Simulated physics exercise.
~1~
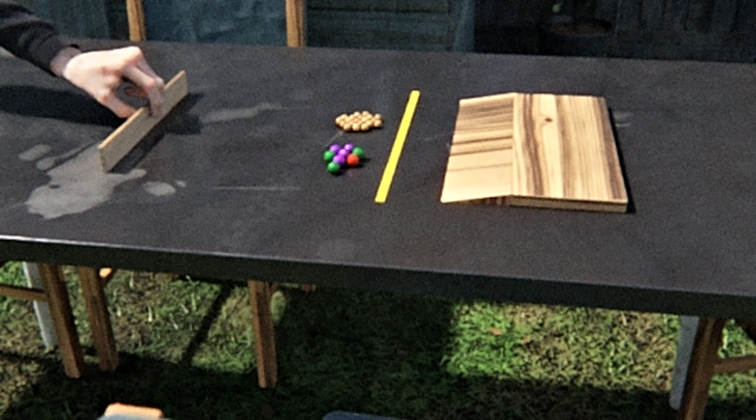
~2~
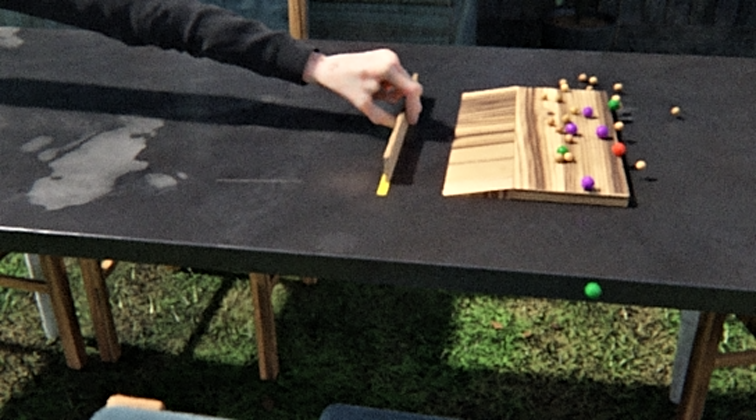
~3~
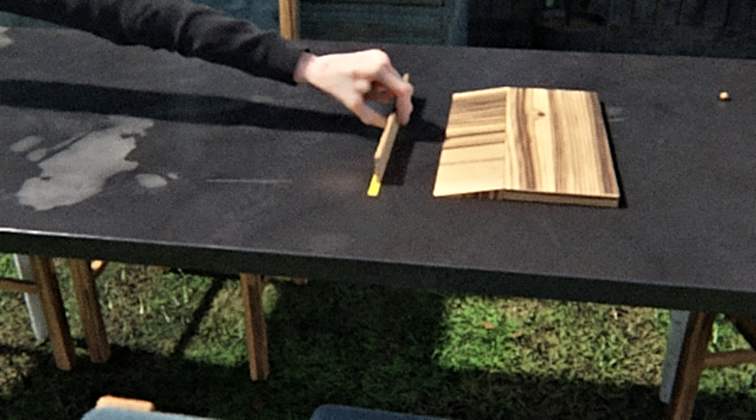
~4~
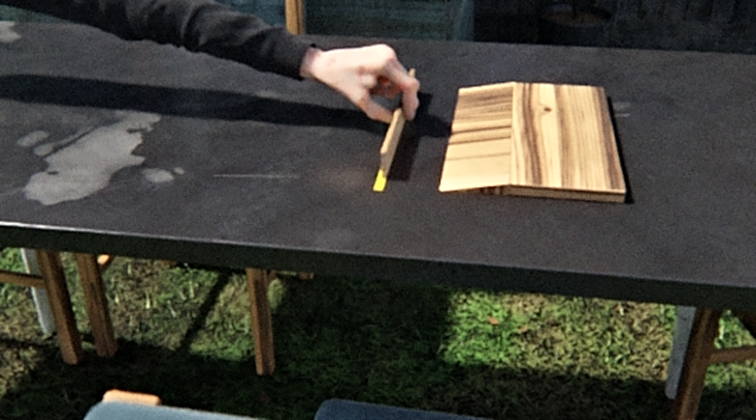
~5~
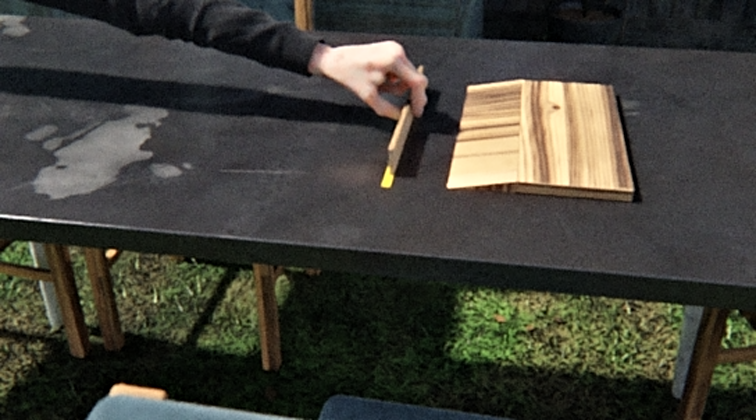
On a dark outdoor table, a hand sweeps beads rightward over a wooden ramp, leaving it empty.
